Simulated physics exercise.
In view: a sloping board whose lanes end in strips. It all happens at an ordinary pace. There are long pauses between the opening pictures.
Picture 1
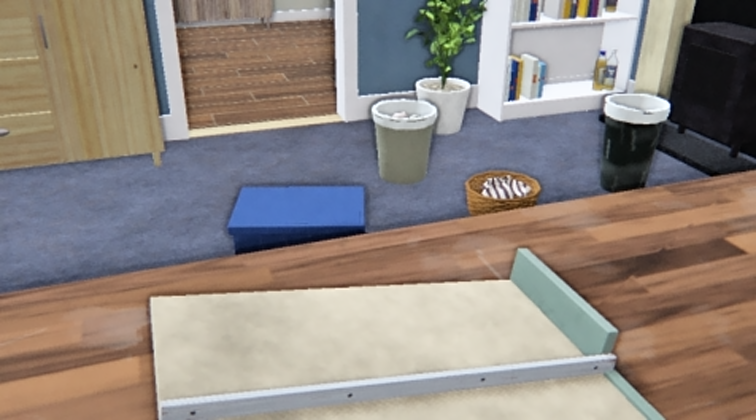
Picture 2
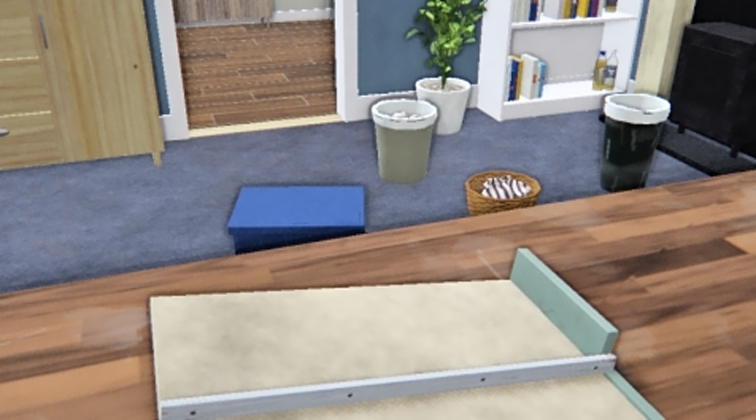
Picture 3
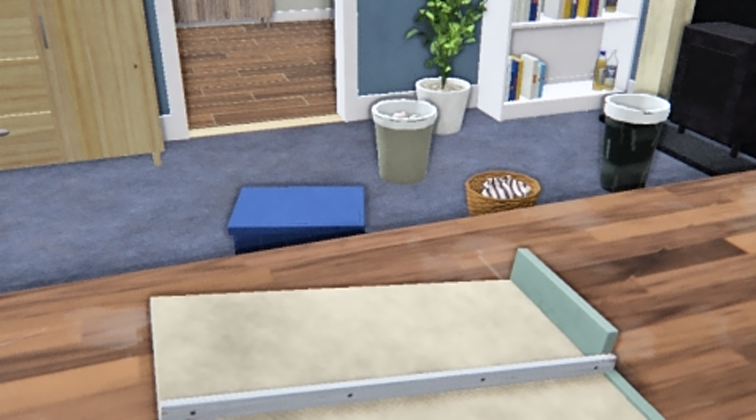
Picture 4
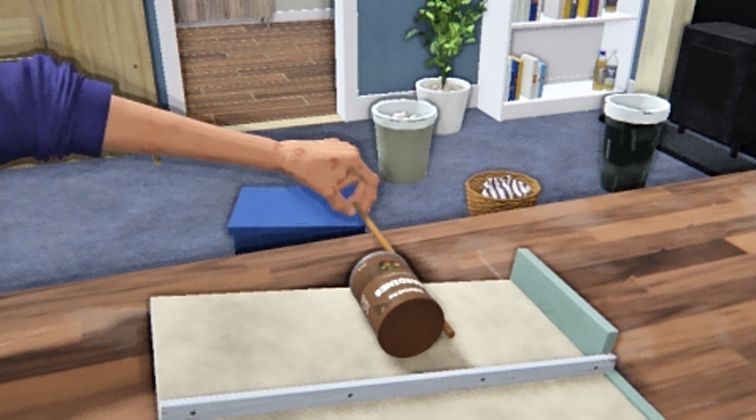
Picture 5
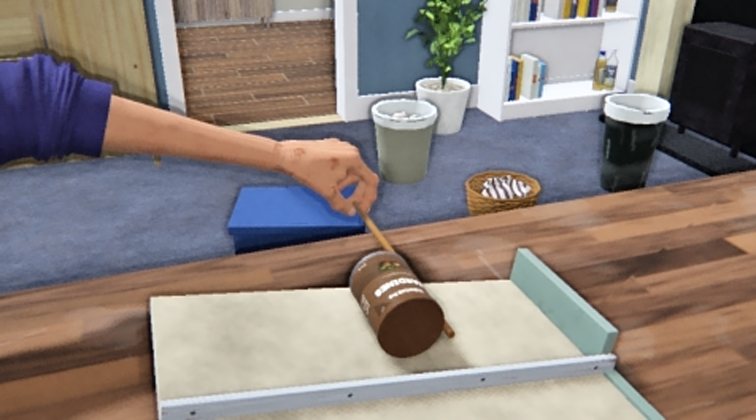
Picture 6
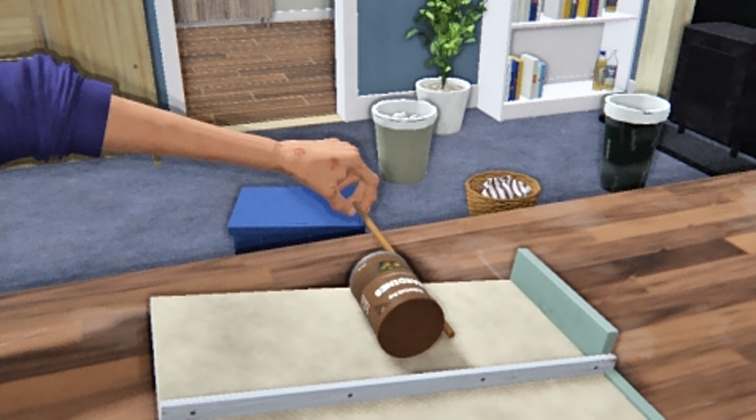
A hand came into view from the left and used a thin stick to keep a brown tin on its side on the pale board, after which neither the hand nor the tin moved.
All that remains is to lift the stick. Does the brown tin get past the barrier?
As it turns out, the brown tin gets caught.
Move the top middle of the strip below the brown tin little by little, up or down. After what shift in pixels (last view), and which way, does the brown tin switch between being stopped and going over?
A shift of 24 pixels, going down.
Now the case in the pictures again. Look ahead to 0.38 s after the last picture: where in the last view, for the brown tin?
Its middle is close to (438, 301).
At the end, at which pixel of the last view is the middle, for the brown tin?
Near (530, 295).
Then, 0.38 s later than the last frame, brown tin rolling on the board near (438, 301).
When it is over, the brown tin is held by the strip, near (530, 295).
